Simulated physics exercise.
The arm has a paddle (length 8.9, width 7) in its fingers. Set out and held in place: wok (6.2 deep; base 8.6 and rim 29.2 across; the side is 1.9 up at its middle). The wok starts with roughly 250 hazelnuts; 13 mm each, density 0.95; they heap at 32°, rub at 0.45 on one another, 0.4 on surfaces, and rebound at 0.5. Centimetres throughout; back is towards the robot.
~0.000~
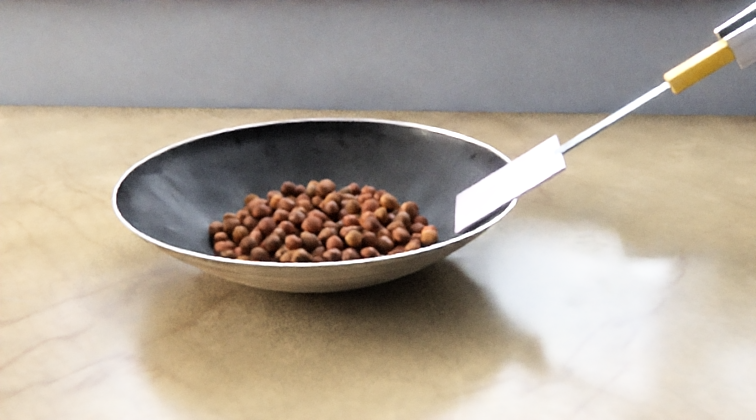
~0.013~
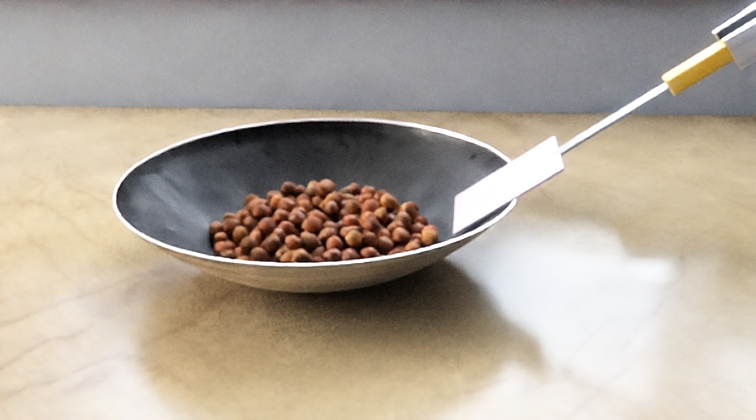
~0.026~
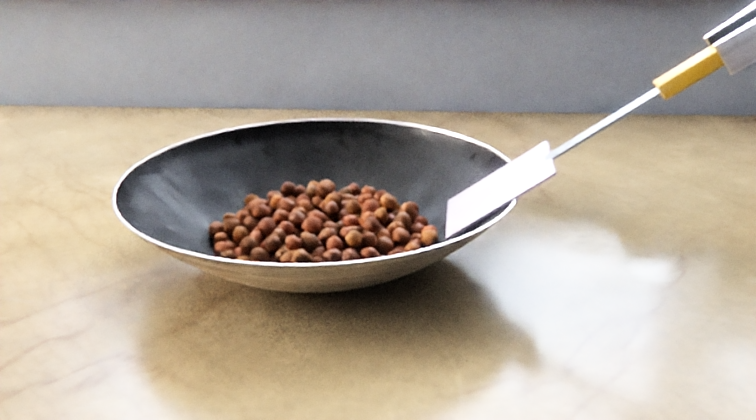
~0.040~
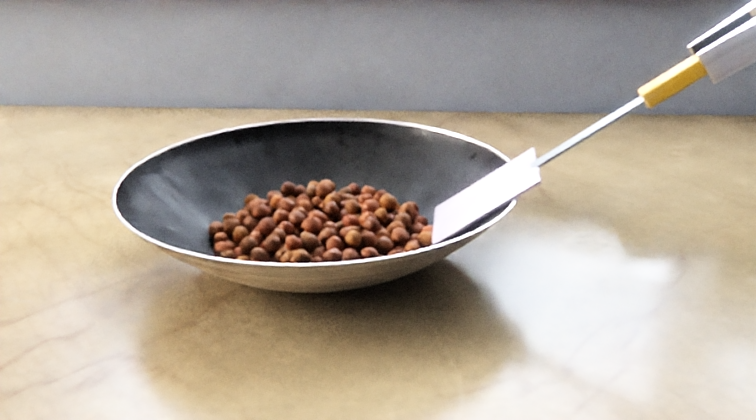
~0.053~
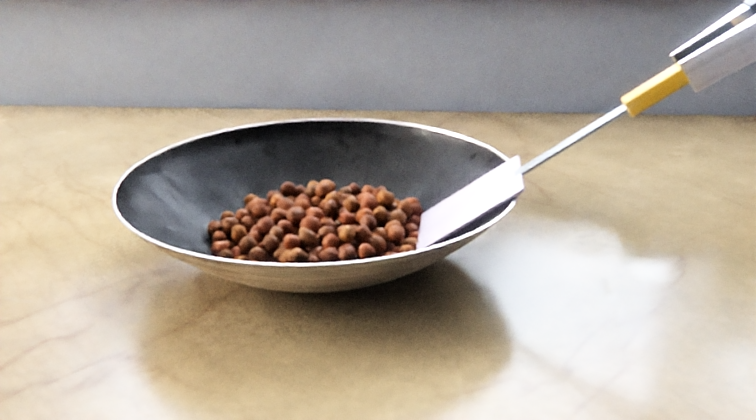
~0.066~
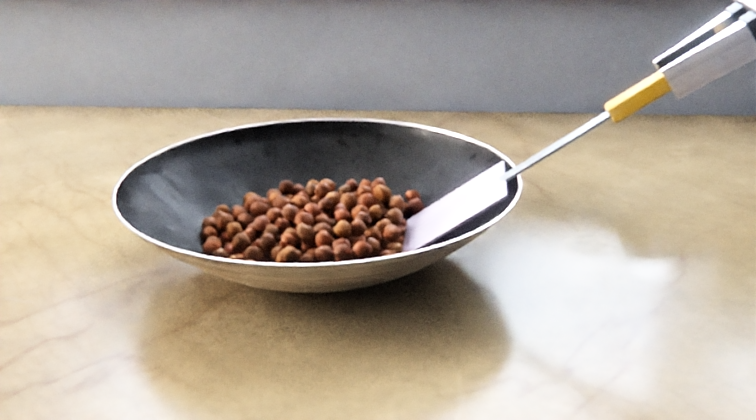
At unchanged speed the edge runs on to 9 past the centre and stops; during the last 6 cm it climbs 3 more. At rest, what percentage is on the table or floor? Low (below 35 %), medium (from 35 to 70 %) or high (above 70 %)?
Share on the table or floor: Low (below 35 %).
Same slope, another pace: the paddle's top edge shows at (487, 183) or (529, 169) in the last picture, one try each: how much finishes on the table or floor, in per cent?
Some 25 and 0 per cent.
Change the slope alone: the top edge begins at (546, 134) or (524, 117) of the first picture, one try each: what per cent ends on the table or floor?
Some 25 and 20 per cent.
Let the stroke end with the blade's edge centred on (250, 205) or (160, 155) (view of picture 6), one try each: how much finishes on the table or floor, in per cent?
Some 0 and 30 per cent.
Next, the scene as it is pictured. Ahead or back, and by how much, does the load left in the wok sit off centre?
About 3.5 cm ahead.
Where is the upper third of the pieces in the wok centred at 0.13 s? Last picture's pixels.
Around (276, 214).
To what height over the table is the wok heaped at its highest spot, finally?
About 5.5 cm.
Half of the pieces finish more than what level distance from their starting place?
Some 5 cm.
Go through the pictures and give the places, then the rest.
The first picture shows paddle top edge at (561, 151), sloping 35°; upper third of the load around (329, 224), from x 215 to 430, top at y 190; 253 in the wok.
The second picture shows paddle top edge at (559, 152), sloping 35°; upper third of the load around (329, 224), from x 215 to 430, top at y 190.
The third picture shows paddle top edge at (551, 157), sloping 35°; upper third of the load around (329, 224), from x 215 to 430, top at y 190.
The fourth picture shows paddle top edge at (537, 164), sloping 35°; upper third of the load around (329, 224), from x 215 to 430, top at y 190.
The fifth picture shows paddle top edge at (521, 172), sloping 35°; upper third of the load around (328, 220), from x 215 to 415, top at y 190.
The sixth picture shows paddle top edge at (505, 178), sloping 35°; upper third of the load around (323, 218), from x 210 to 415, top at y 185; 253 in the wok.
After 0.13 s, sloping 35°, highest piece 5 above the table; 253 in the wok.
After 0.20 s, sloping 35°, highest piece 6 above the table; 253 in the wok.
After 0.43 s, sloping 35°, highest piece 9 above the table; 209 in the wok, 23 on the table or floor, 21 on the blade or in flight.
After 1.48 s, sloping 35°, highest piece 5 above the table; 209 in the wok, 44 on the table or floor.
At rest, 209 in the wok, 44 on the table or floor. That is 17 % on the table or floor.
